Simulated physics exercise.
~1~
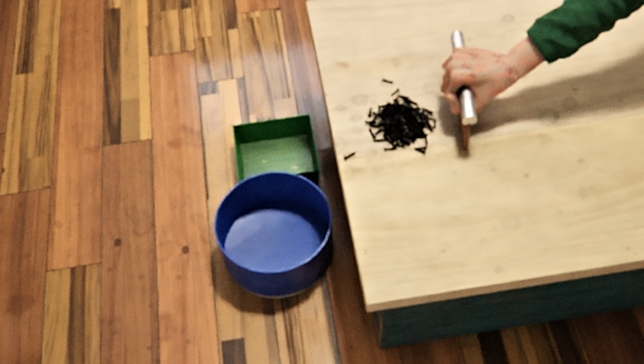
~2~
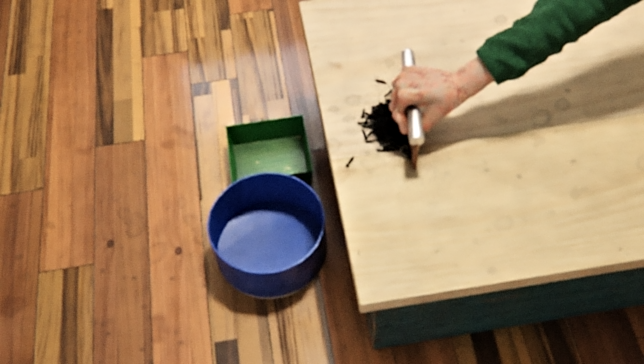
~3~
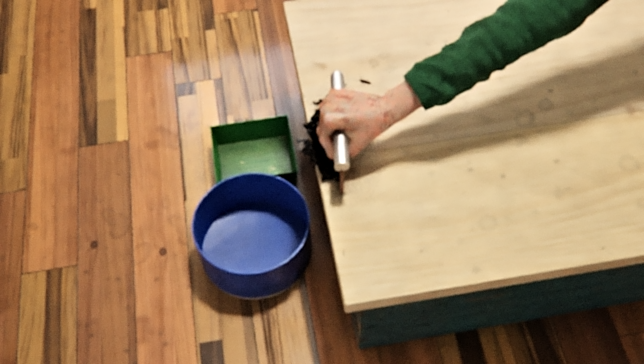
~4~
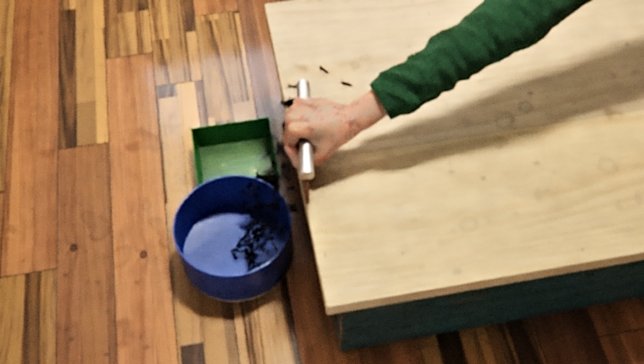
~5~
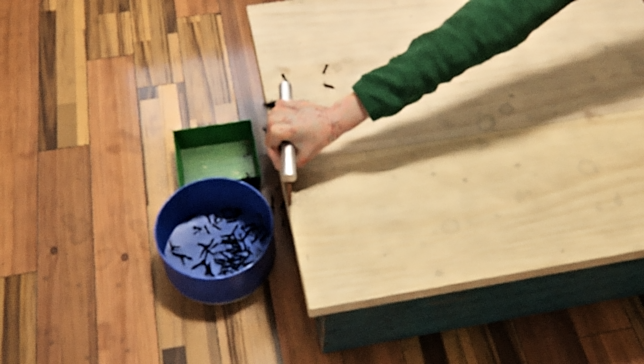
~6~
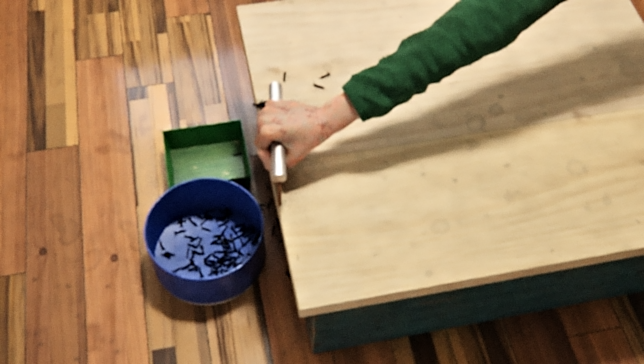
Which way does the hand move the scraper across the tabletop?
The hand moves the scraper to the left, toward the edge of the table beside the pot and the tin.
A pile of small black screws lies on a pale wooden tabletop, seen from above, with a hand in a green sleeve holding a scraper with a silver handle just to its right. On the striped wood floor to the left stand a round blue pot and a square green tin. The hand pushes the scraper left, sweeping the pile to the table's edge as the view shifts slightly right. The screws spill over and many drop into the blue pot. The scraper stops at the edge, with most screws scattered in the pot, a few left on the table and the green tin empty.
